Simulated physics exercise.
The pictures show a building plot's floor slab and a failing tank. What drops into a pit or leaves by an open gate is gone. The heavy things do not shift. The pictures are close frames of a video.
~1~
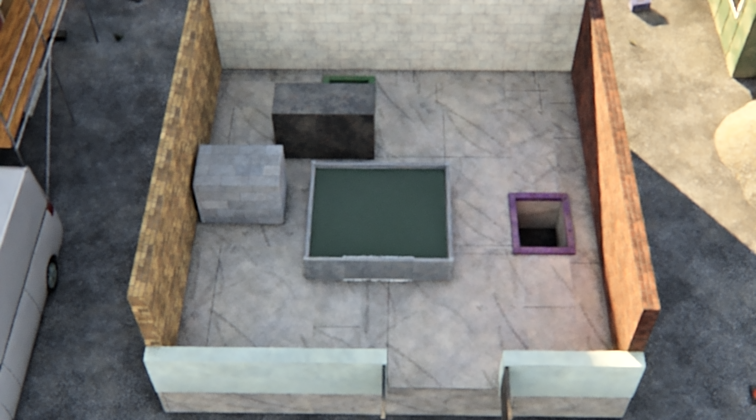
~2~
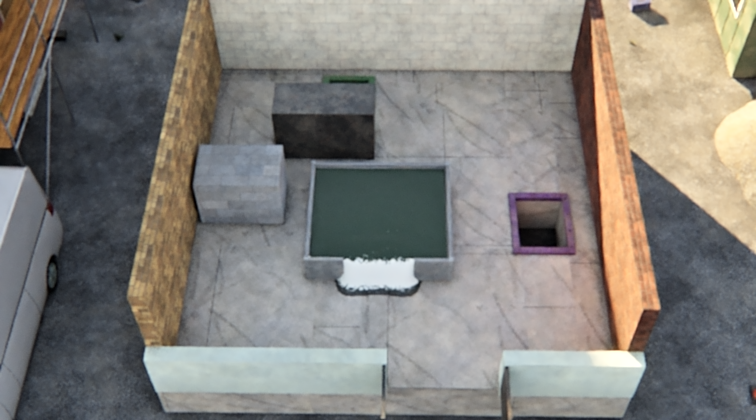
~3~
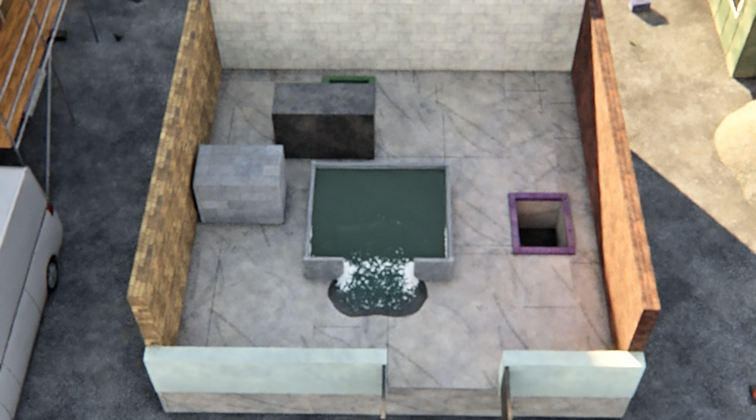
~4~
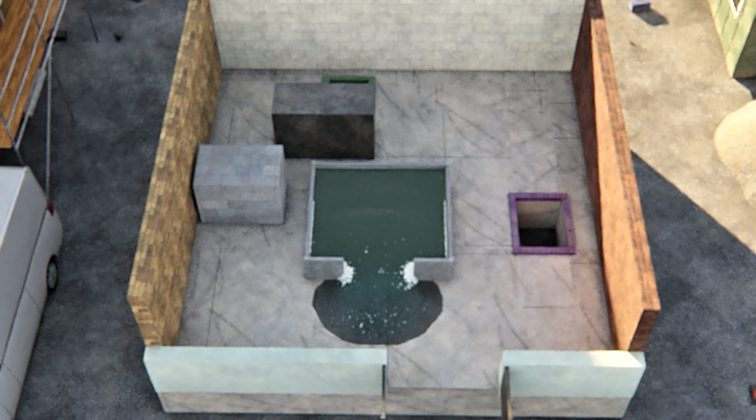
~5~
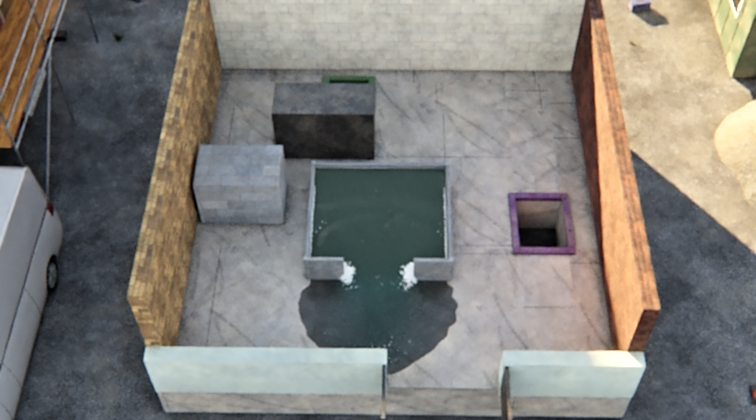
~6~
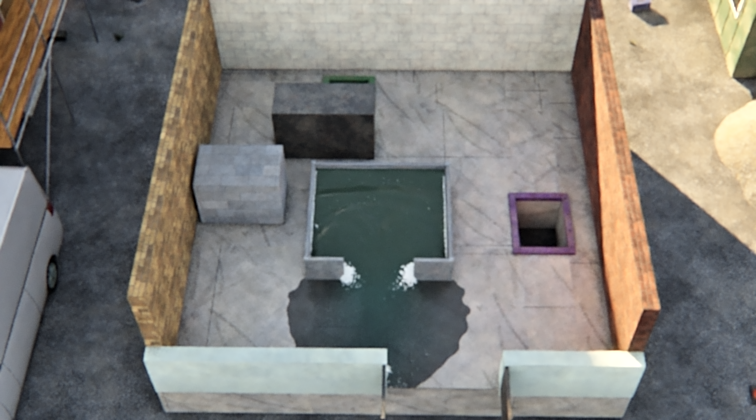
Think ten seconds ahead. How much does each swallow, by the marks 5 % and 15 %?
One by one: The gate takes above 15 %; the purple pit takes not even 5 %; the green pit takes not even 5 %.
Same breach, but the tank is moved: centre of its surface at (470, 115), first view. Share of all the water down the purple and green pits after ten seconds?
Parts in a hundred: Purple 8, green 0.
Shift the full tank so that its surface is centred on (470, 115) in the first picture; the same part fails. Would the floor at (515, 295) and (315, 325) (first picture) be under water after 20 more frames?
In that order: Wet, flooded.
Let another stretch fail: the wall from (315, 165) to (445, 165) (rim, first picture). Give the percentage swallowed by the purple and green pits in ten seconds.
Per cent: Purple 4, green 6.
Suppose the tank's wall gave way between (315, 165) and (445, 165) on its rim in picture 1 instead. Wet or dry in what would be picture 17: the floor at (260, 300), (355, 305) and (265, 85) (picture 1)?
In that order: Dry, not flooded, free of water.
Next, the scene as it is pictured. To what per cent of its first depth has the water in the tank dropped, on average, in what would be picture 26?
Close to 46 %.
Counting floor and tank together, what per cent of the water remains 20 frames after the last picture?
Near 80 in a hundred.
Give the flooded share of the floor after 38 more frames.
Some 35 per cent.
A moment on, water covers 15 % of the floor; the gate 3 %, the purple pit 0 %, the green pit 0 %.
Next, water covers 20 % of the floor; the gate 10 %, the purple pit 0 %, the green pit 0 %.
Then, water covers 25 % of the floor; the gate 20 %, the purple pit 0 %, the green pit 0 %.
Later, water covers 35 % of the floor; the gate 30 %, the purple pit 0 %, the green pit 0 %.
In the end, water covers 50 % of the floor; the gate 39 %, the purple pit 0 %, the green pit 0 %.
